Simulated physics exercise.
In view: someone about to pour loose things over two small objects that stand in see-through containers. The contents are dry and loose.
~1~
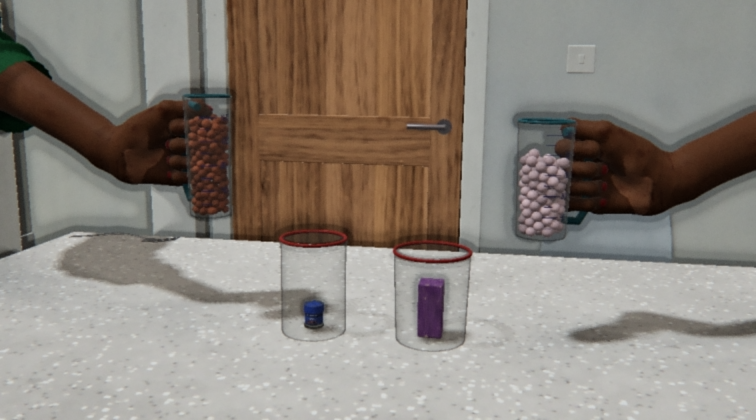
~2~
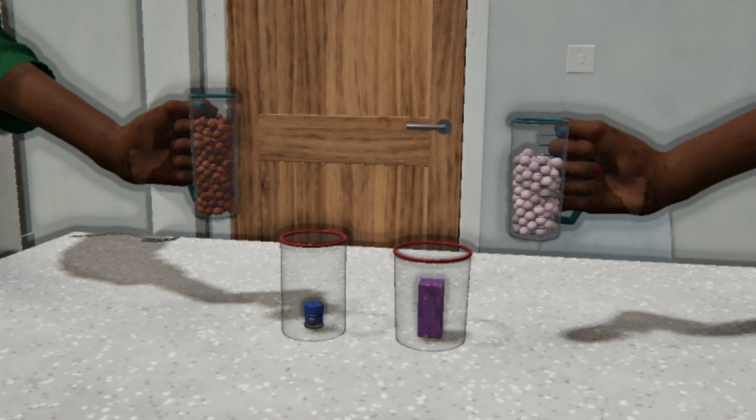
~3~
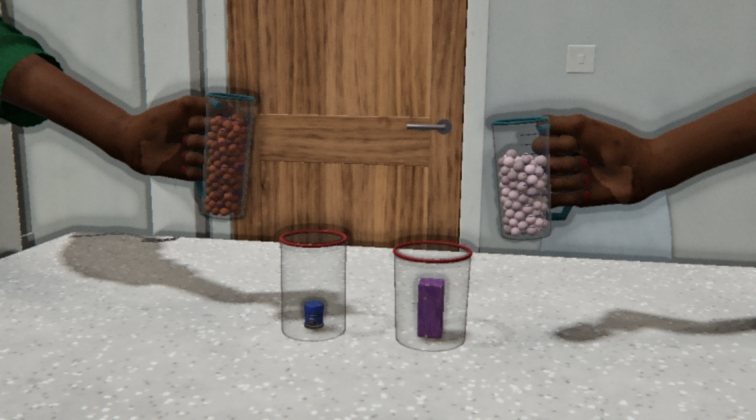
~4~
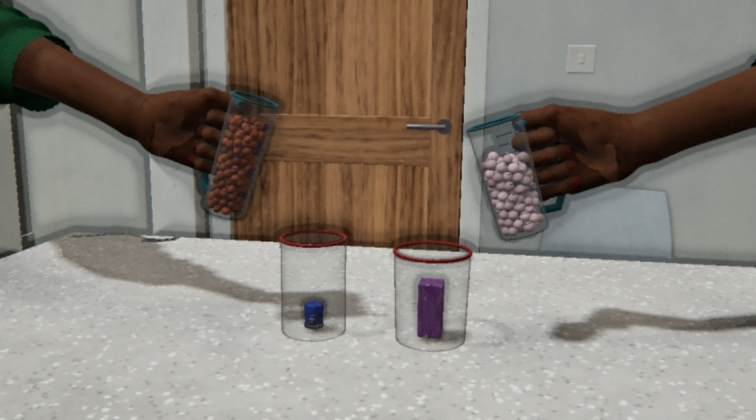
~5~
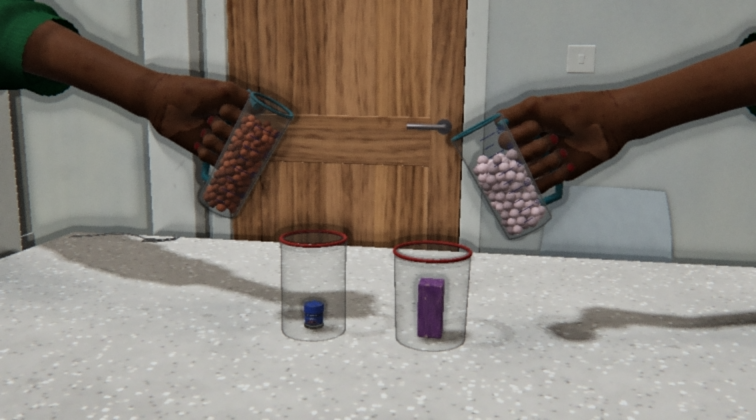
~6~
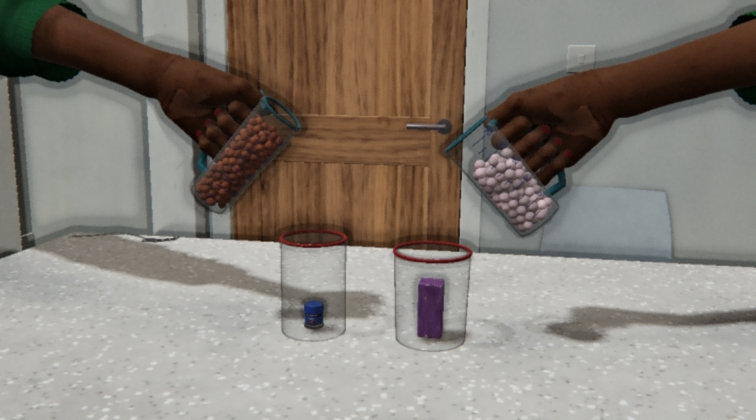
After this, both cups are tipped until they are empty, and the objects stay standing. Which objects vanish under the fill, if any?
The left object is covered over and the right object remains in view above the fill.
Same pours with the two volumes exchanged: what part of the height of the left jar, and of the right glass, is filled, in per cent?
Some 45 per cent left and 60 right.
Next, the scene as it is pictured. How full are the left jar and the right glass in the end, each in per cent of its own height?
Some 50 per cent left and 55 right.
Then, 0.65 s later than the last frame, left jar empty, all of its cupful still in the cup; right glass empty, all of its cupful still in the cup.
Then, 1.23 s later than the last frame, left jar nearly empty, roughly two thirds of its cupful still in the cup; right glass a quarter full, roughly a third of its cupful still in the cup, one piece on the counter.
Then, 1.72 s later than the last frame, left jar half full, none of its cupful still in the cup; right glass a third full, none of its cupful still in the cup, one piece on the counter.
When it is over, left jar half full (surface near (314, 282)), nothing beside it; right glass half full (surface near (431, 290)), one piece on the counter; the left thing is covered; the right thing is still showing.
